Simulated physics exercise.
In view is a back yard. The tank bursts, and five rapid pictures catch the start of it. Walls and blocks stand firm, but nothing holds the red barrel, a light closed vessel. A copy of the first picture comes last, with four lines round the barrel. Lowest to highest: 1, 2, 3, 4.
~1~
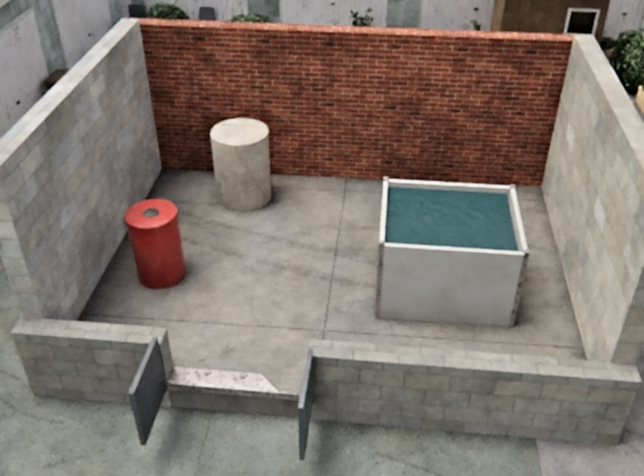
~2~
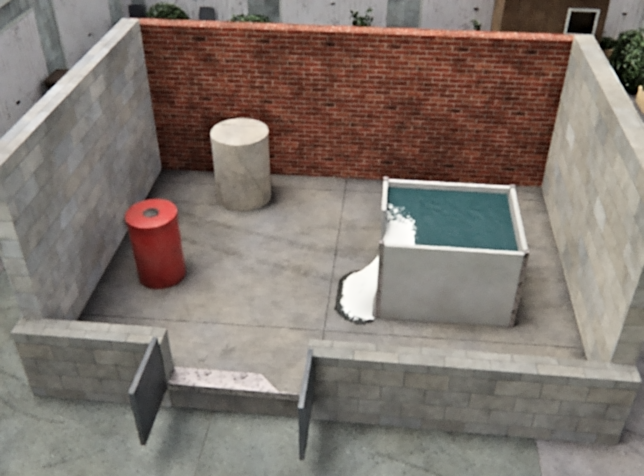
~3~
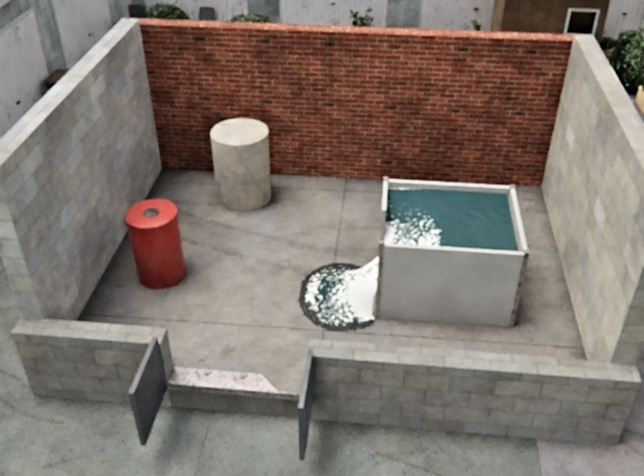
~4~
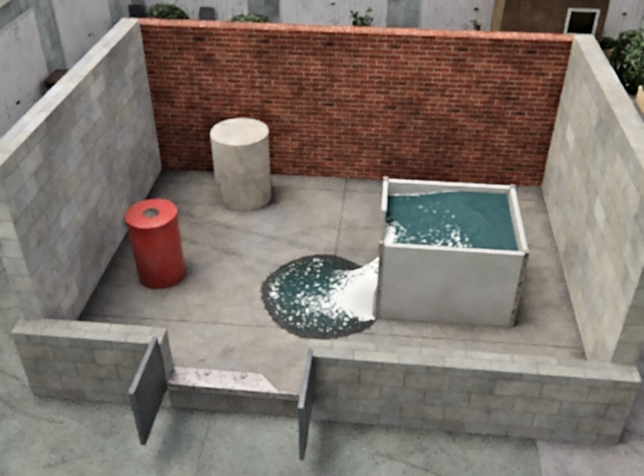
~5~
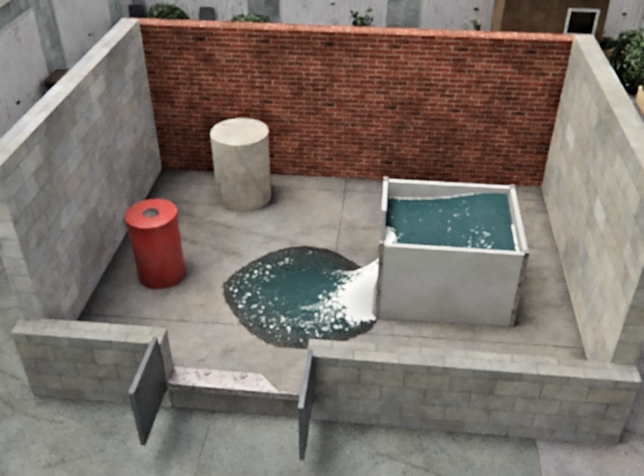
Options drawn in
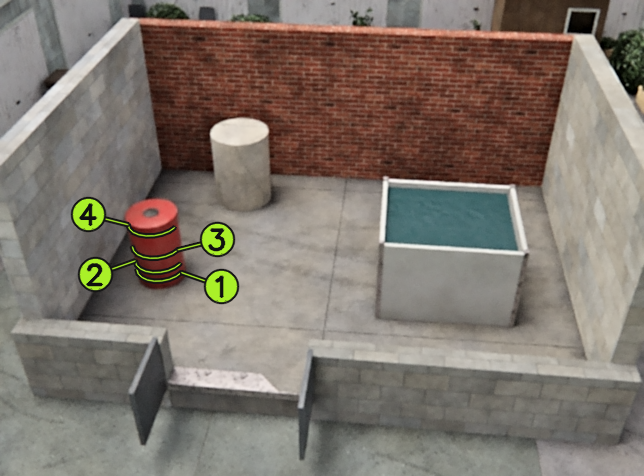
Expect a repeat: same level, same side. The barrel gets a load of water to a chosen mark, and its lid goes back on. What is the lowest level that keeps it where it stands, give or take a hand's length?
3 will do.
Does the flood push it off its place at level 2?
Yes.
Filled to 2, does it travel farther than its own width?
No.
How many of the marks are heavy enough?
Two.
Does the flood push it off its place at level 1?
Yes, it does.
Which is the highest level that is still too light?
Level 2.
On the marked copy, 1 at (154, 281); 2 at (152, 272); 3 at (150, 258); 4 at (146, 235); from the bottom up 1, 2, 3, 4.
With 1, it is pushed about 4 times its own width away.
With 2, it is pushed about half its own width away.
With 3, it does not move.
With 4, it does not move.
